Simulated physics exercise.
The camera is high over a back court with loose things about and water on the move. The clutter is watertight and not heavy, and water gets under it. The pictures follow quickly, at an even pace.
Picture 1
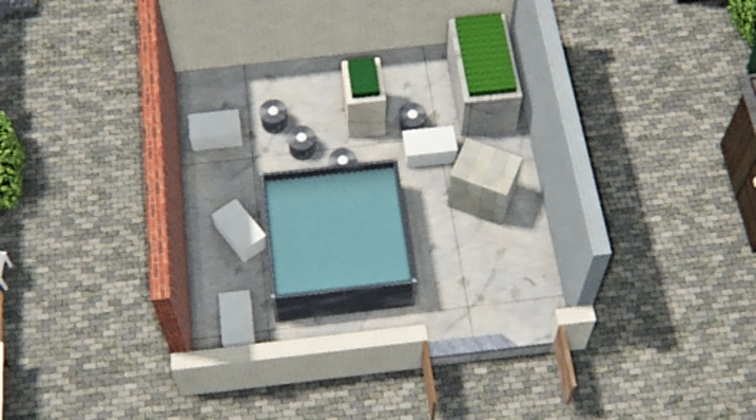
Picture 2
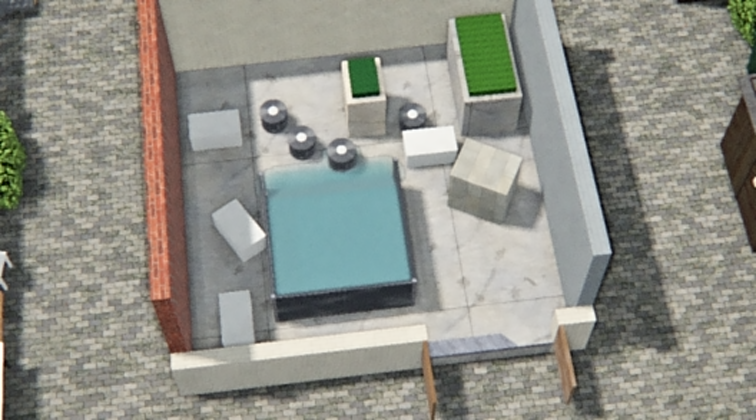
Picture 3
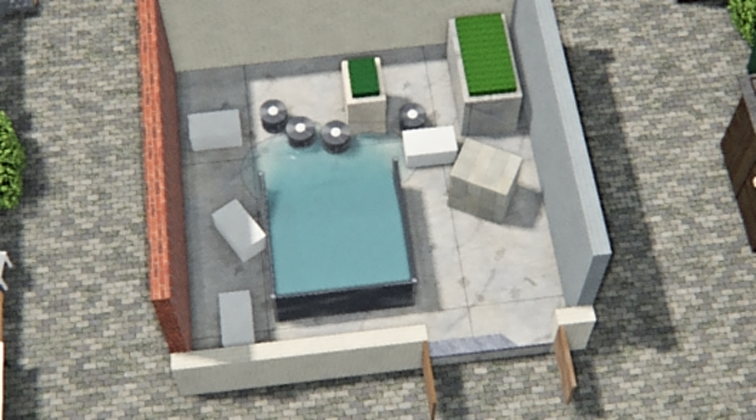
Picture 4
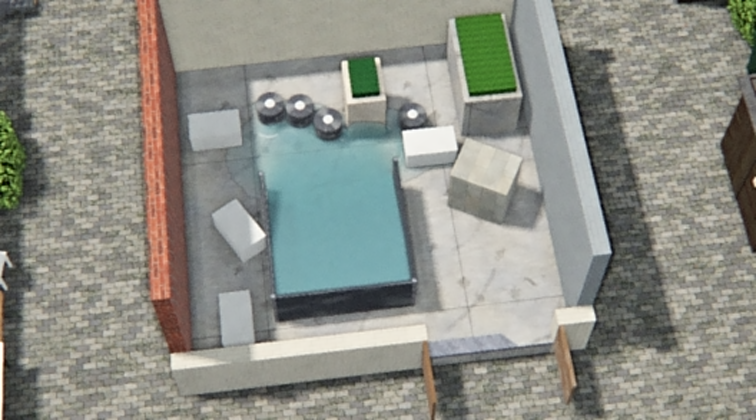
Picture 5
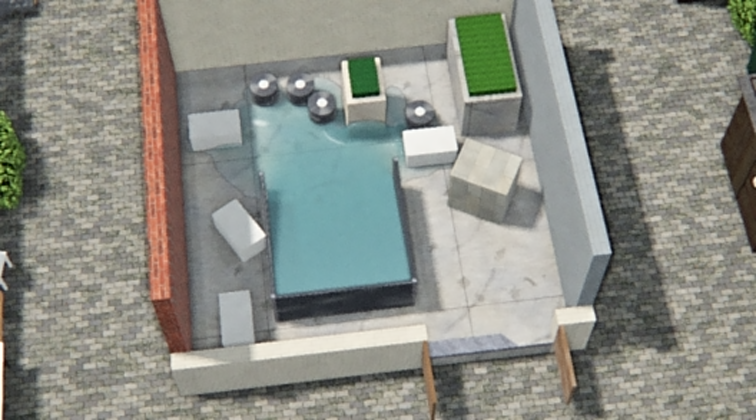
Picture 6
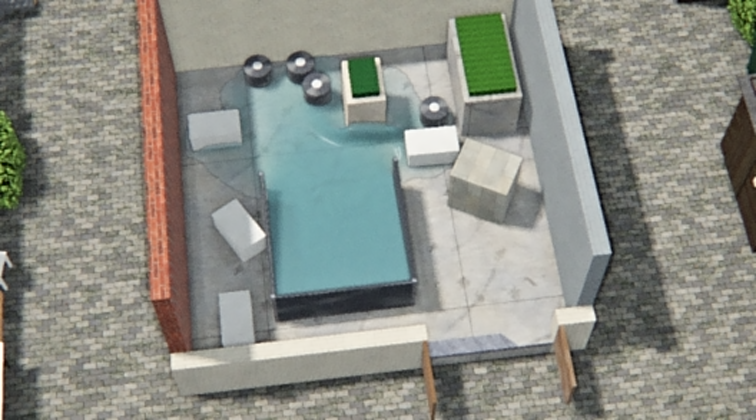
A walled back court paved in pale slabs, with grey cobbles outside, is seen from high above by a still camera. A dark-sided pool of teal water sits near the centre, with round grey tubs behind it, green-topped planters at the back and pale blocks around. Water spreads from the pool's far edge across the slabs, and three tubs shift toward the back wall before the one right of the small planter slides right.
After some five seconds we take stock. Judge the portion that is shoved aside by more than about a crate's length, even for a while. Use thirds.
It is two thirds or above.
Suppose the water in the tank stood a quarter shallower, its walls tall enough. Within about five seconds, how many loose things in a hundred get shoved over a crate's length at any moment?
About 90 per cent.
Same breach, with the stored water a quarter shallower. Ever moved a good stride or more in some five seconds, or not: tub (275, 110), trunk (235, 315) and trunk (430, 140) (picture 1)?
In that order: Shifted that much, less than that, yes.
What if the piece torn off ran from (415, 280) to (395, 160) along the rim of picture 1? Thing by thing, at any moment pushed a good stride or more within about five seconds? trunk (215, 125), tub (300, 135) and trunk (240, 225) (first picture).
In turn: Short of that, swept aside, under that.
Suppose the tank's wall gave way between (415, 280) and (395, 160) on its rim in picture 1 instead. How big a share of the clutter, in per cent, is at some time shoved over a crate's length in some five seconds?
About 60 per cent.
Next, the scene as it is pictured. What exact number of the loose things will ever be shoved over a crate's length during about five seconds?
It comes to 7.
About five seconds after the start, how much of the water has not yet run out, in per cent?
Near 98 in a hundred.
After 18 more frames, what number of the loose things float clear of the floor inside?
That makes 7.
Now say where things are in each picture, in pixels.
In the first frame, a tub at (343, 160), on the bottom; a tub at (302, 137) rests on the ground; 0 of 8 have shifted.
In the second frame, a tub at (342, 150) rests on the ground, close to its start; a tub at (302, 137), on the bottom; 1 of 8 have shifted.
In the third frame, a tub at (336, 132), on the bottom, a stride from its start; a tub at (301, 128) rests on the ground, close to its start; 2 of 8 have shifted.
In the fourth frame, a tub at (328, 120), afloat, a stride from its start; a tub at (300, 106), on the bottom, a stride from its start; 3 of 8 have shifted.
In the fifth frame, a tub at (322, 103), afloat, a stride from its start; a tub at (300, 84) rests on the ground, a stride from its start; 4 of 8 have shifted.
In the sixth frame, a tub at (317, 84) floats, a stride from its start; a tub at (300, 62) rests on the ground, a stride from its start; 4 of 8 have shifted.
A moment on, 4 of 8 are well off their spots; 4 afloat.
Next, 5 of 8 are well off their spots; 5 afloat.
Later, 7 of 8 are well off their spots; 7 afloat.
In the end, 7 of 8 are well off their spots, and 7 have been at some point; 8 afloat.
